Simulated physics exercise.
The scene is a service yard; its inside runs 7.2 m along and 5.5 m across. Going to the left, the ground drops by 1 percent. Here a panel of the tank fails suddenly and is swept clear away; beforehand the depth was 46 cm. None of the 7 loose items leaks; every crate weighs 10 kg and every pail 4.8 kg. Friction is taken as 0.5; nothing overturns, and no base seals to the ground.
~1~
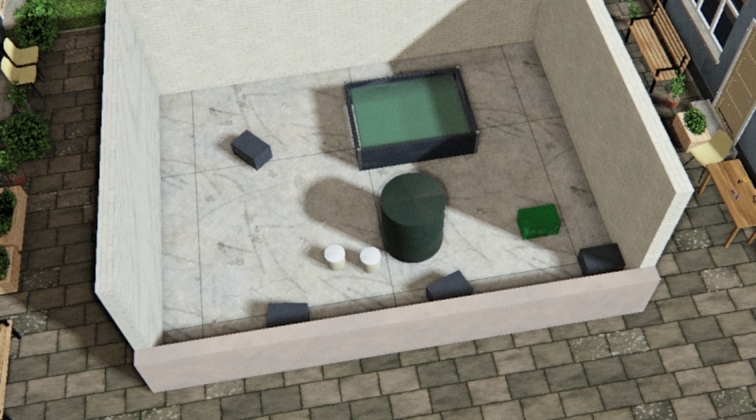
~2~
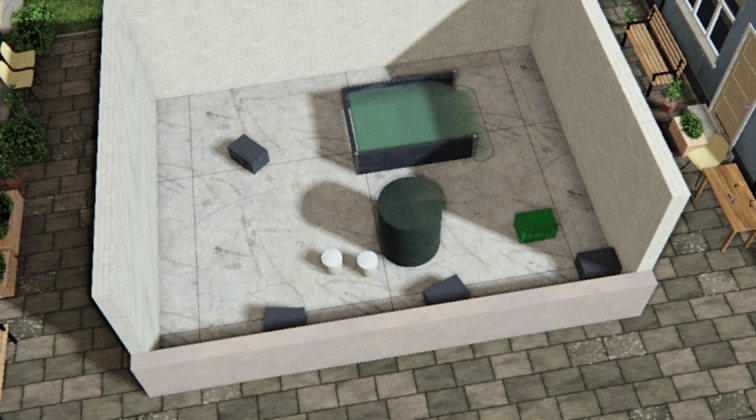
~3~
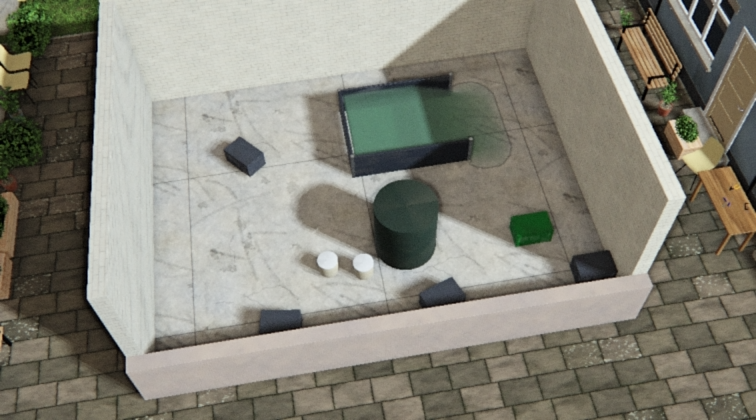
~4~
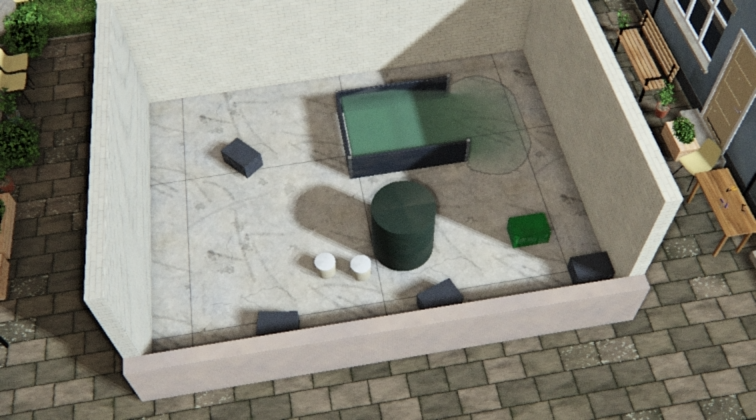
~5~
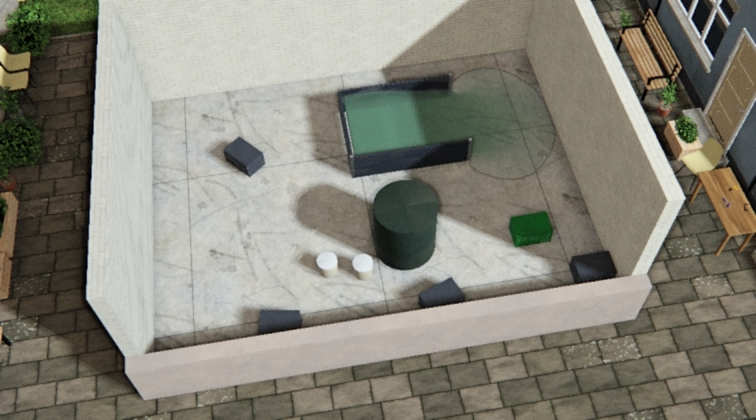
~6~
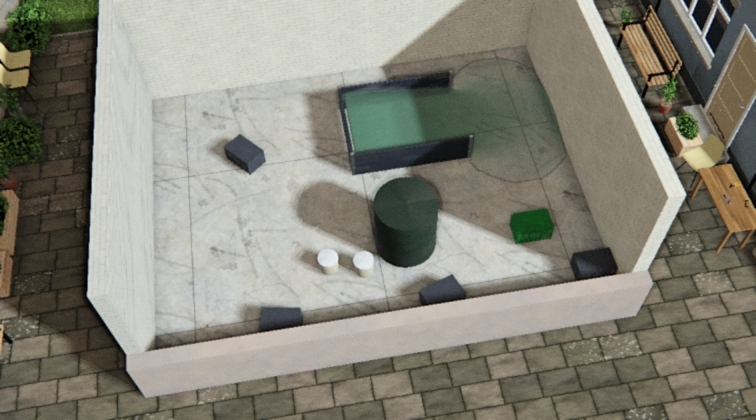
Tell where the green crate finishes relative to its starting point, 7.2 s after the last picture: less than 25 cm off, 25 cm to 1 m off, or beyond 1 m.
It relocates a long way.
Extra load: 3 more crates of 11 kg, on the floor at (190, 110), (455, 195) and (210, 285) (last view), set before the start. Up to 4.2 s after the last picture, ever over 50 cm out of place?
Result, in listed order: Not exceeded / not exceeded / not exceeded.
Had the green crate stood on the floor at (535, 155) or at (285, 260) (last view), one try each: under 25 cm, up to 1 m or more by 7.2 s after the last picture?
I'd expect that it gets borne away first and remains where it was second.
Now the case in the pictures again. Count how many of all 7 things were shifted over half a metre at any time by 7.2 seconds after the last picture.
The number is 4.
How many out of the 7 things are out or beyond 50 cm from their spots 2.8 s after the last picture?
Tally: 2.
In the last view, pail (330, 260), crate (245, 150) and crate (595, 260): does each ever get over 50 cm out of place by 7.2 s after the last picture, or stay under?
Results in listed order: Falls short / falls short / exceeds.
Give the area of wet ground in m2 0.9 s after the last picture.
Some 9.0 m2 of it.
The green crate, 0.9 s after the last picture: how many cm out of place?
Roughly 0 centimetres by that point.
Then, 0.9 s after the last picture the green crate is near (533, 221), 0.0 m from its start, aground; 0 afloat.
Then, 2.8 s after the last picture the green crate is near (495, 260), 1.0 m from its start, aground; 1 afloat.
Then, 4.8 s after the last picture the green crate is near (397, 291), 2.5 m from its start, afloat; 2 afloat.
Then, 7.2 s after the last picture the green crate is near (237, 327), 5.0 m from its start, aground; 1 afloat.
